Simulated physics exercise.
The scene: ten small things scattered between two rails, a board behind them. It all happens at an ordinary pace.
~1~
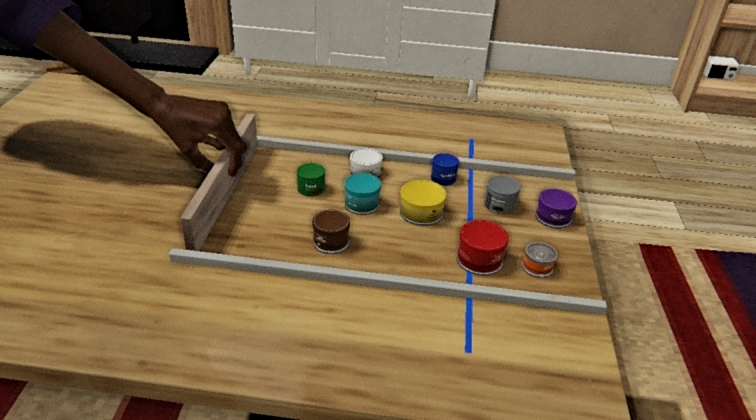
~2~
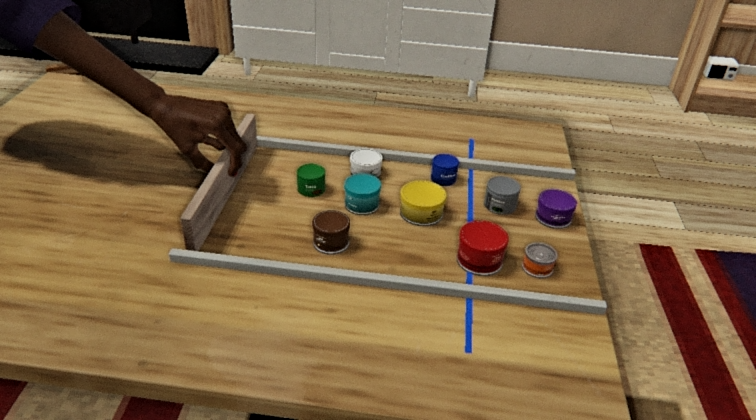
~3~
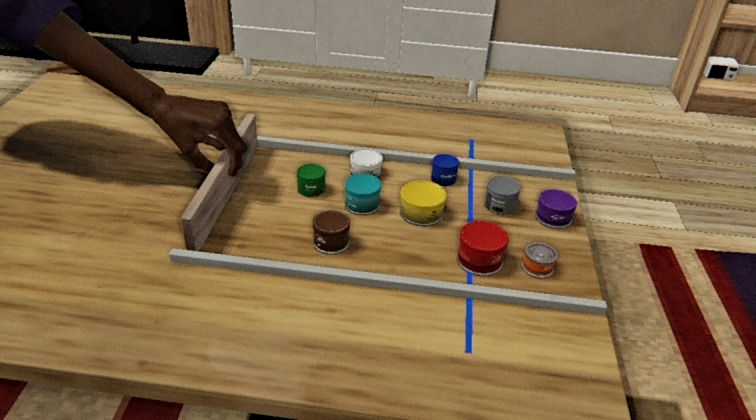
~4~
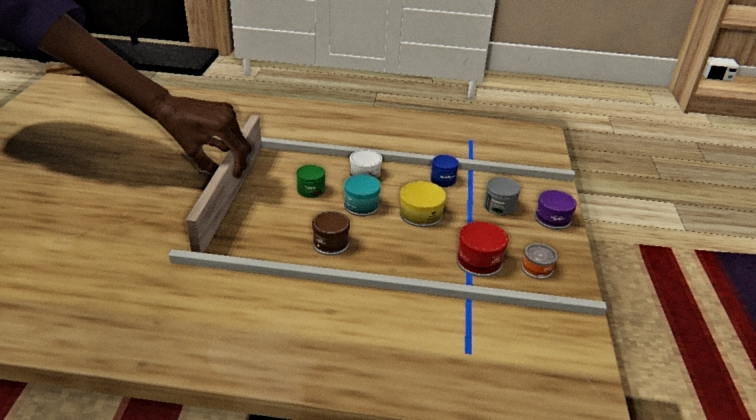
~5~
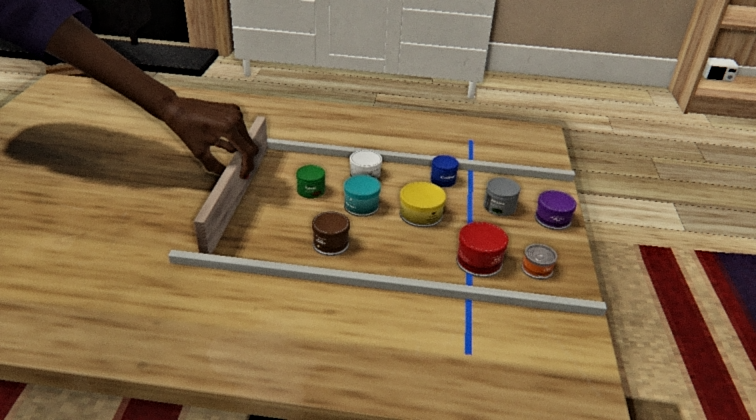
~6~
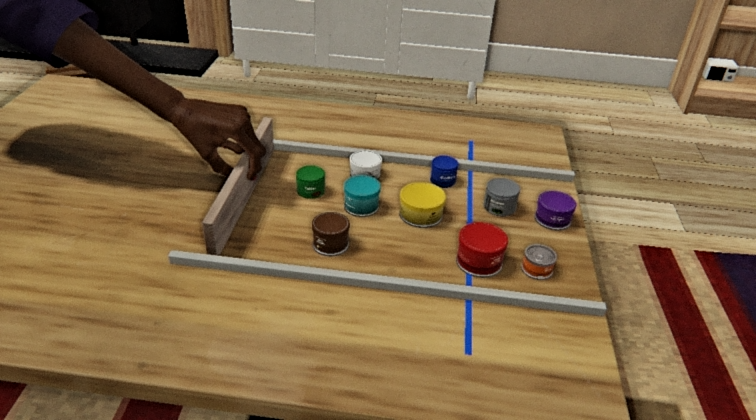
A wooden table in a room with a pale cabinet behind is seen from above at an angle, the view staying still. Between two pale rails sit ten small tubs, green, white, teal and brown toward the left, yellow, blue and red in the middle, grey, purple and orange right, with a blue tape line crossing. A hand at left slides an upright board slightly rightward, while the tubs stay put.
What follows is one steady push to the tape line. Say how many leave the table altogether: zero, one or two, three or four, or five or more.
Here the number that fall off is zero.
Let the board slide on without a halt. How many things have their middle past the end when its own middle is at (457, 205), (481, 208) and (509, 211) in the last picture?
Past the end: 0, 0 and 2.
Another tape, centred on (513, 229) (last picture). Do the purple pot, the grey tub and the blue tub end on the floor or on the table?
The purple pot falls, the grey tub survives, the blue tub is kept.
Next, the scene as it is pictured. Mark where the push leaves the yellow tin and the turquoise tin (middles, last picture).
First (528, 214), then (489, 216).
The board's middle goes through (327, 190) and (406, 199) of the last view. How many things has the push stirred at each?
3 and 6.
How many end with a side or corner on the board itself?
4 of them.
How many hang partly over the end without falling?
The number is 0.
Soon after, none off yet; purple pot at rest near (555, 210); orange tin at rest near (539, 262); grey tub at rest near (502, 197).
After that, none off yet; purple pot at rest near (555, 210); orange tin at rest near (539, 262); grey tub displaced a little near (512, 195).
In the end, the number that fall off is zero.
